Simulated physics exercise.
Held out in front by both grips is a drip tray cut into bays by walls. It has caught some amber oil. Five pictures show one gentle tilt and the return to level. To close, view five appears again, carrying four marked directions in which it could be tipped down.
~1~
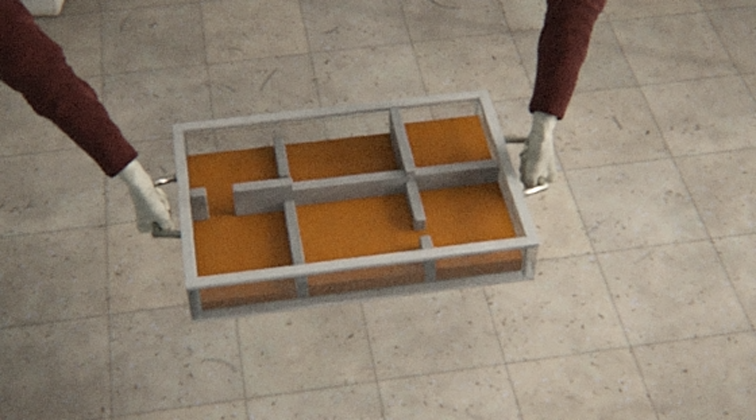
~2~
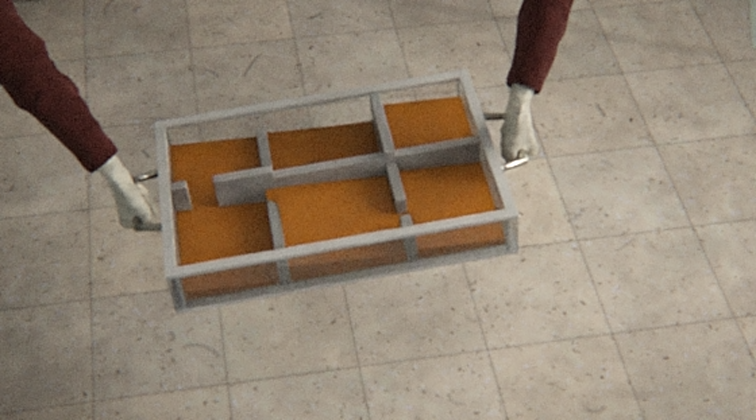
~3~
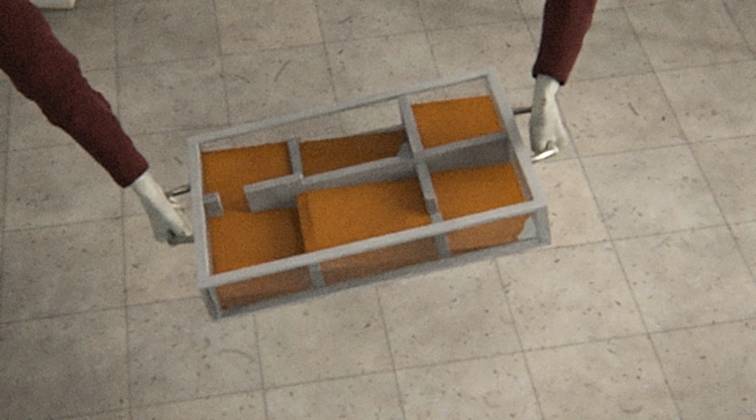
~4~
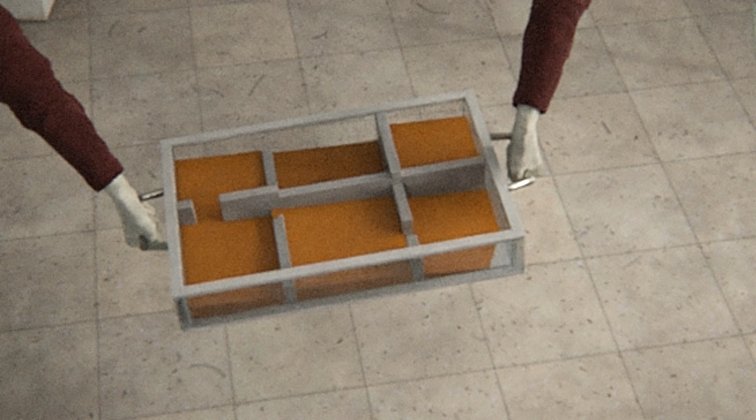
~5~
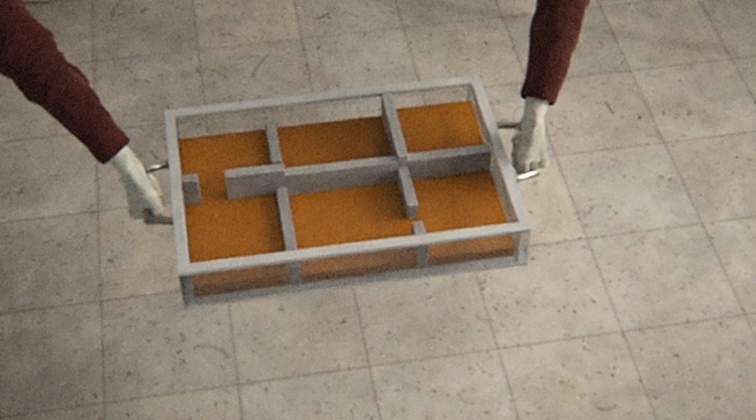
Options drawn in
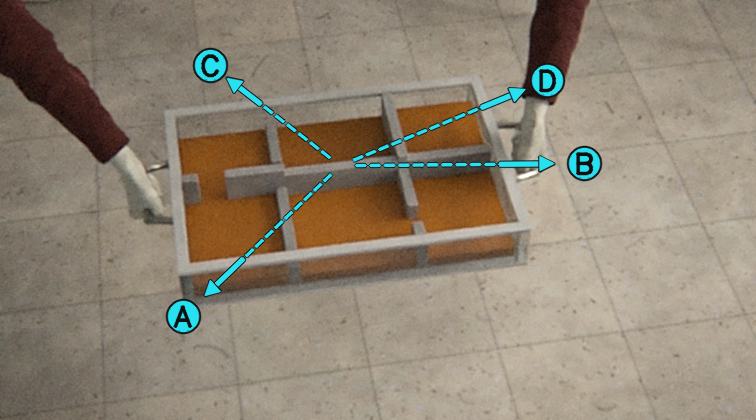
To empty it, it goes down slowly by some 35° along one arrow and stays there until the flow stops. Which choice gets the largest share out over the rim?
Arrow A does it best.
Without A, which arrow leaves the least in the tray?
Here it is arrow C.
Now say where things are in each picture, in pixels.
The tray is level; deepest in the back right bay, at (445, 149), shallowest in the back middle.
Tipped about 6° down to the back left; liquid runs over the wall between the front left and front middle bays.
Tipped about 9° down to the back left; liquid runs over the wall between the front left and front middle bays.
Tipped about 5° down to the back left; liquid runs over the wall between the front left and front middle bays.
The tray is level; deepest in the back right bay, at (437, 134), shallowest in the front right.
On the marked copy, A ends at (208, 292); B ends at (548, 163); C ends at (231, 81); D ends at (520, 91).
With A, about 19 % stays in the tray, the largest part in the front left bay.
With B, about 43 % stays in the tray, the largest part in the front right bay.
With C, about 27 % stays in the tray, the largest part in the back left bay.
With D, about 36 % stays in the tray, the largest part in the back right bay.
